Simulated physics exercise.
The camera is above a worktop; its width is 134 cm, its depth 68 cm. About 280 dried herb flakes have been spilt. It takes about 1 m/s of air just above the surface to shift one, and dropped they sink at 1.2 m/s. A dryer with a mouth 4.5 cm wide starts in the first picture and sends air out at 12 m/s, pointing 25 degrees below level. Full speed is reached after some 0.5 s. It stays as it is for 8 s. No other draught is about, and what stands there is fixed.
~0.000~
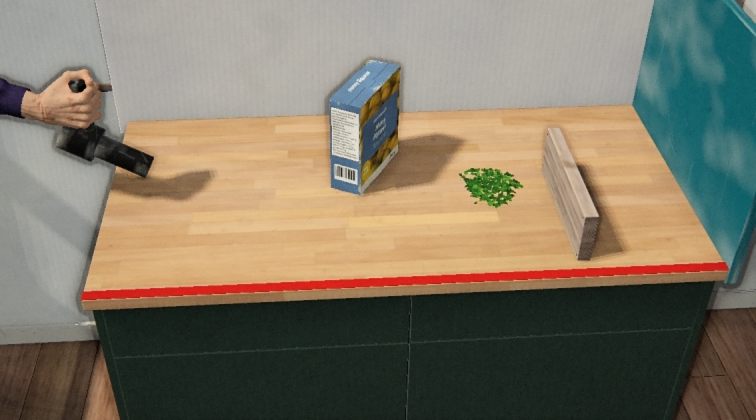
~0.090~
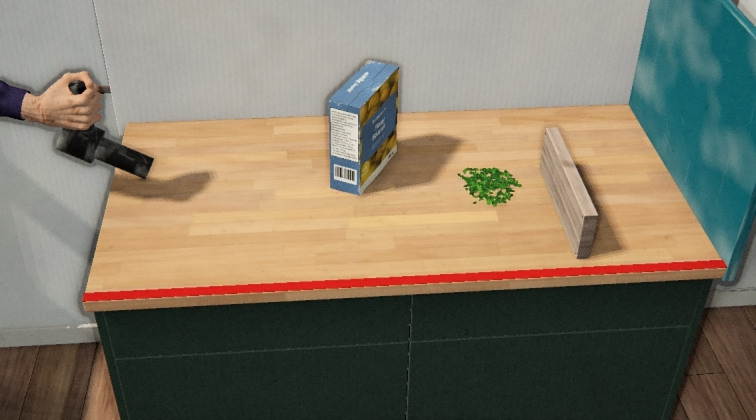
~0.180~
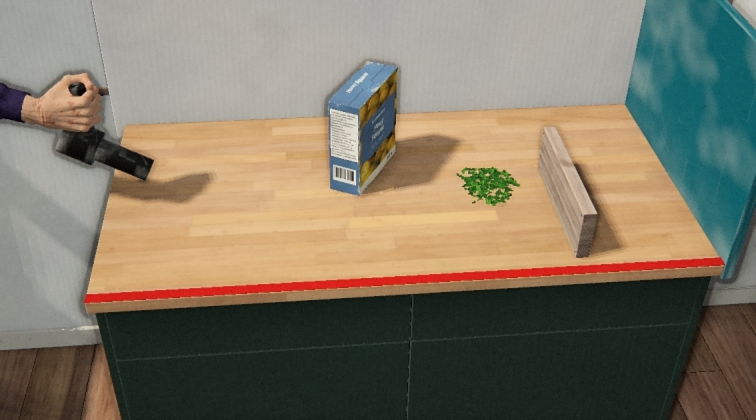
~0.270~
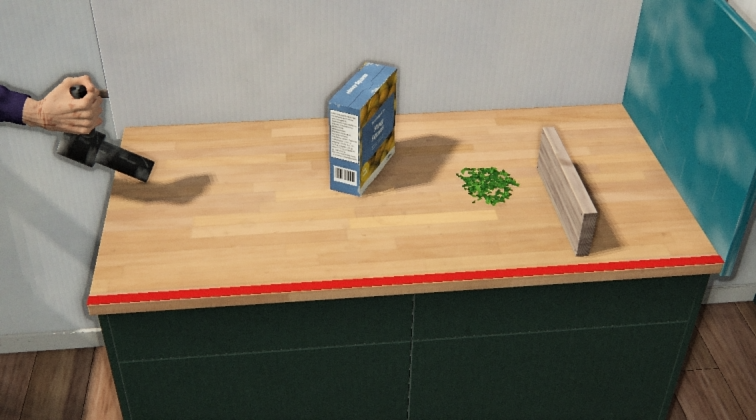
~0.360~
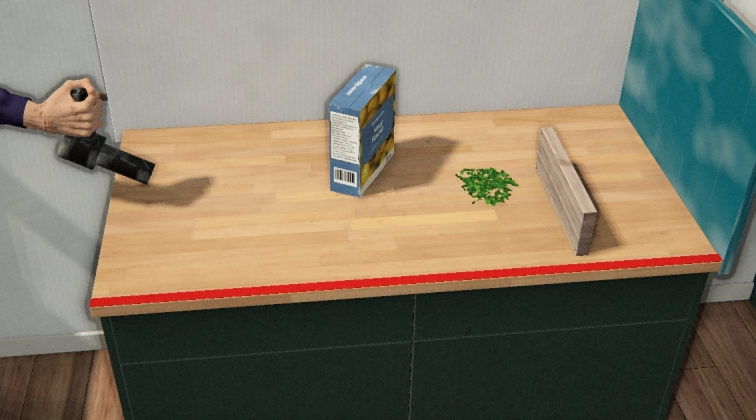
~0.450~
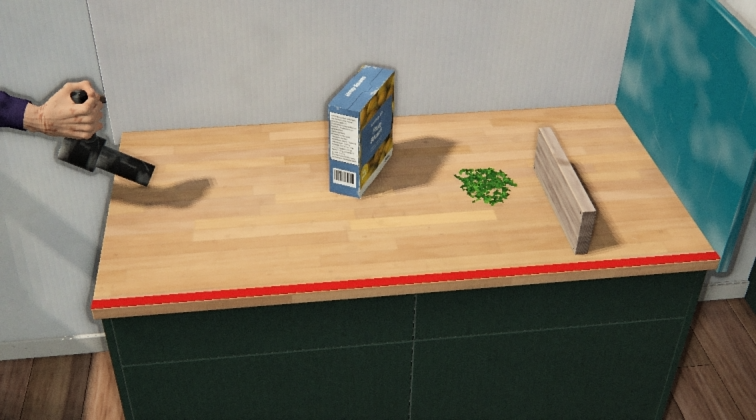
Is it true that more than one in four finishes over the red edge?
Answer: No.
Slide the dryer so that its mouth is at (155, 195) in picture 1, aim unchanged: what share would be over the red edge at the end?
In that case some 0 per cent.
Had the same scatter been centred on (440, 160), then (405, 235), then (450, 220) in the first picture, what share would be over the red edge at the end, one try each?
In turn about 0 %, 100 %, 50 %.
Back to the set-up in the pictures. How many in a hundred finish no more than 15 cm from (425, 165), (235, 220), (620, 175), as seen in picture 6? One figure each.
In turn about 10 %, 0 %, 0 %.
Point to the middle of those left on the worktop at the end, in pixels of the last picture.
At about (521, 117).
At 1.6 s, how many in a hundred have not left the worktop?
Near 100 %.
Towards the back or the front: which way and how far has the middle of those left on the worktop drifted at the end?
Towards the back, some 30 cm.
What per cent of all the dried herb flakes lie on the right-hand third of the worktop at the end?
About 90 %.
After 1.6 s, 0 % are over the red edge; the middle of those still in play is near (502, 175); 5 % have settled or left.
After 2.6 s, 0 % are over the red edge; the middle of those still in play is near (508, 135); 8 % have settled or left.
After 4.4 s, 0 % are over the red edge; the middle of those still in play is near (512, 122); 16 % have settled or left.
After 8.0 s, at the end, 0 % are over the red edge; the middle of those still in play is near (521, 117).
